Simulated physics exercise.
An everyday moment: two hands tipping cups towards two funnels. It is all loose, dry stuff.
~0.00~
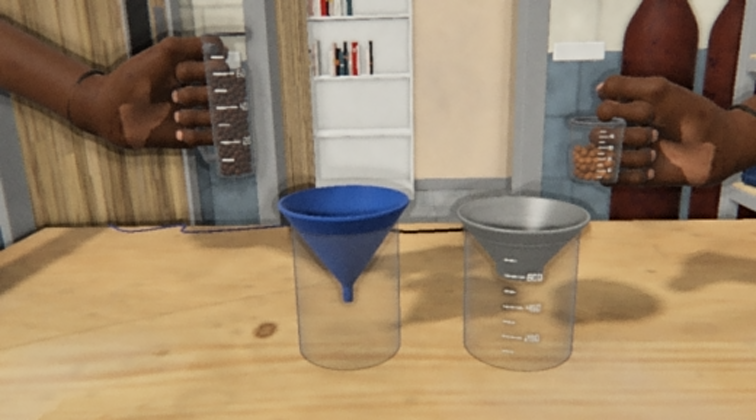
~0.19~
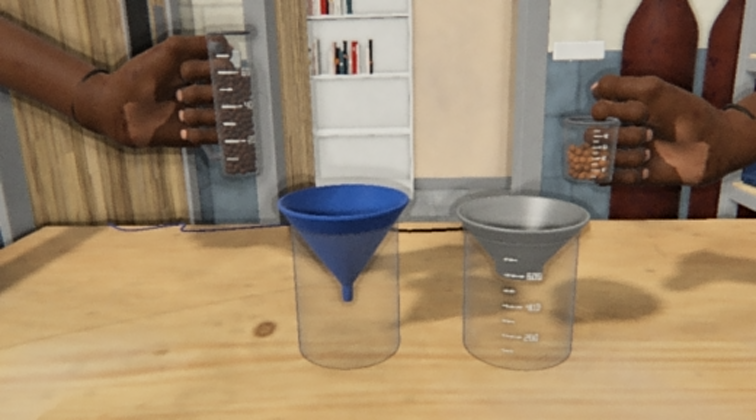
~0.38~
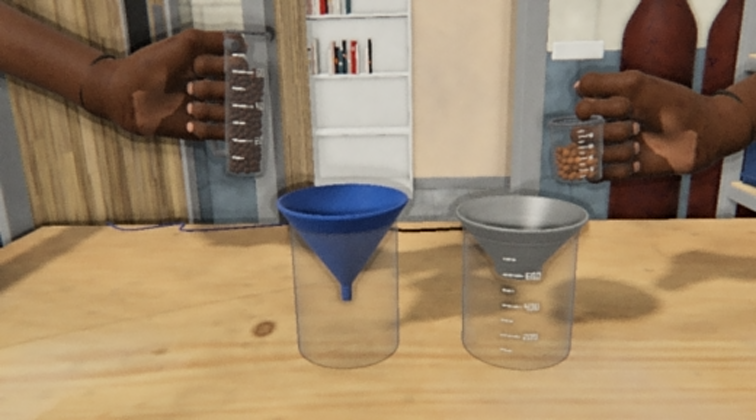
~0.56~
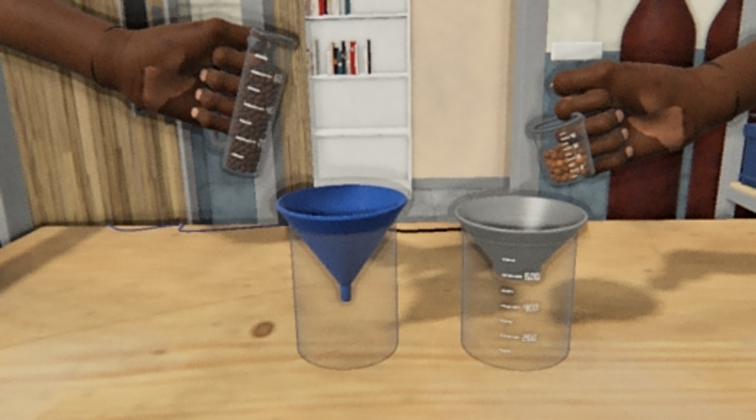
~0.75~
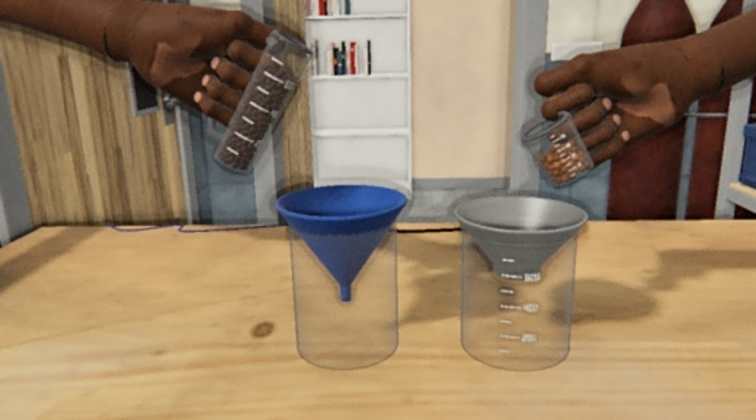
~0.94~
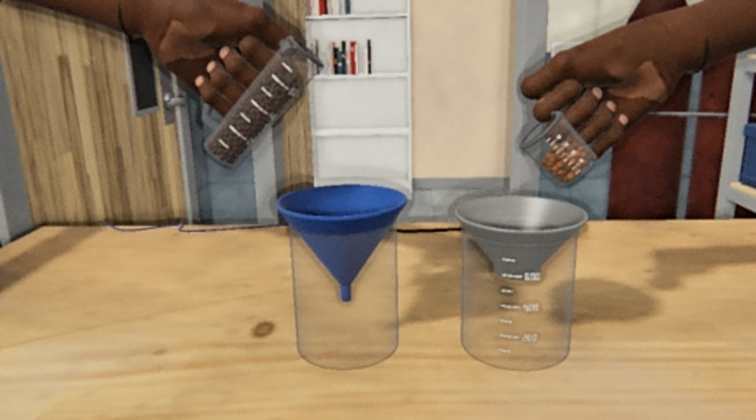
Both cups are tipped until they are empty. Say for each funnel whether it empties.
On the left it jams, on the right it lets everything through.
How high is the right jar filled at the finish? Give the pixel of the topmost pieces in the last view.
At about (554, 335).
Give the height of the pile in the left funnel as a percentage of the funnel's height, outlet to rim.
Close to 65 per cent.
Around 1.32 s, left, all still in the cup; right, all still in the cup.
Around 1.72 s, left, nearly all still in the cup, a stray few in or over the funnel; right, all still in the cup.
Around 2.20 s, left, about a quarter still in the cup, most in or over the funnel; right, about a quarter in or over the funnel, most down in the jar.
Finally (2.8 s), left, all stuck in the funnel, none down in the jar; right, all down in the jar.
